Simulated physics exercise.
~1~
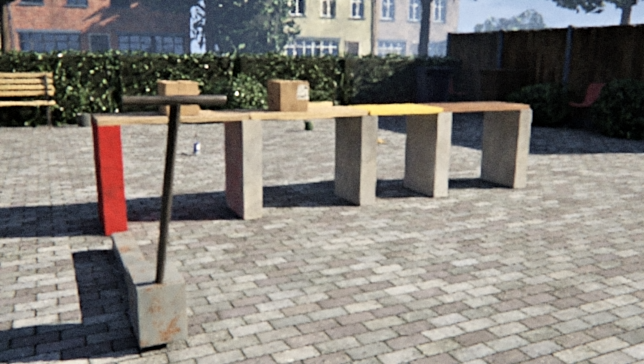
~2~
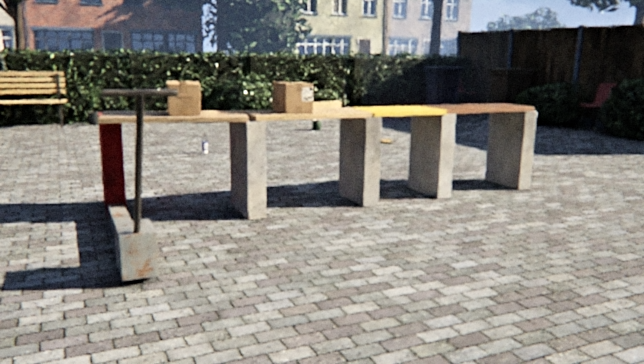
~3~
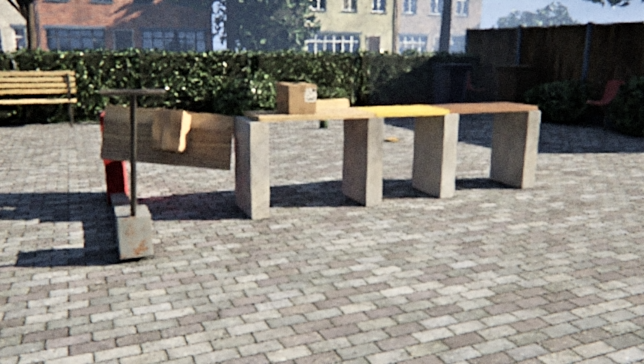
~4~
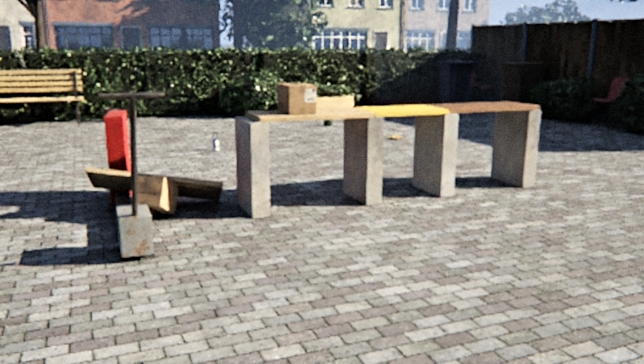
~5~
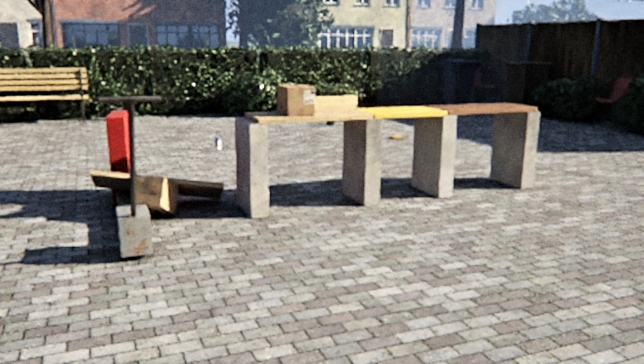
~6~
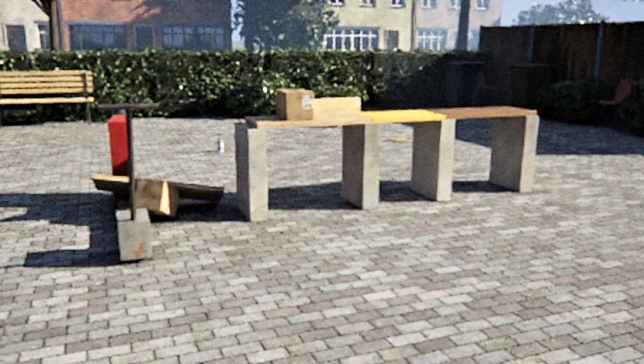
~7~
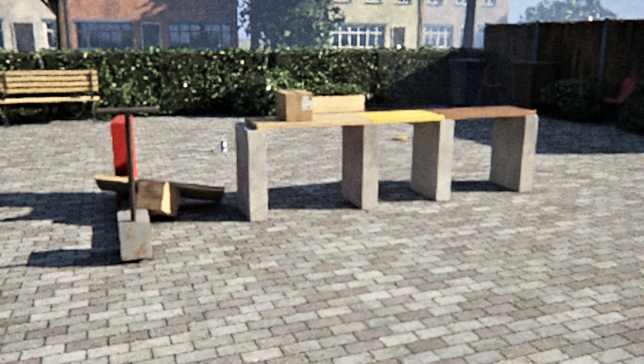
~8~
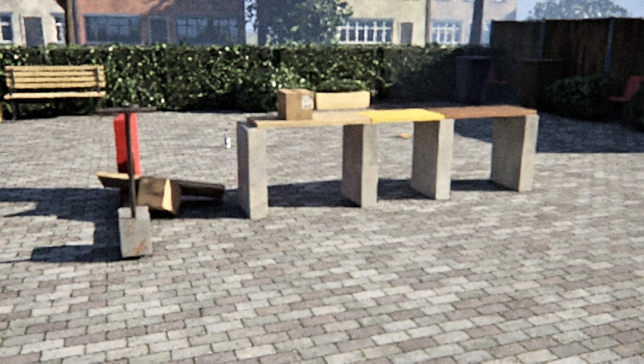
In this clip, a low jack with a tall handle pushes at the base of the red upright beneath a row of boards, and the leftmost board tips and drops with a carton to the paving, while the red upright, yellow board and remaining row stay standing.
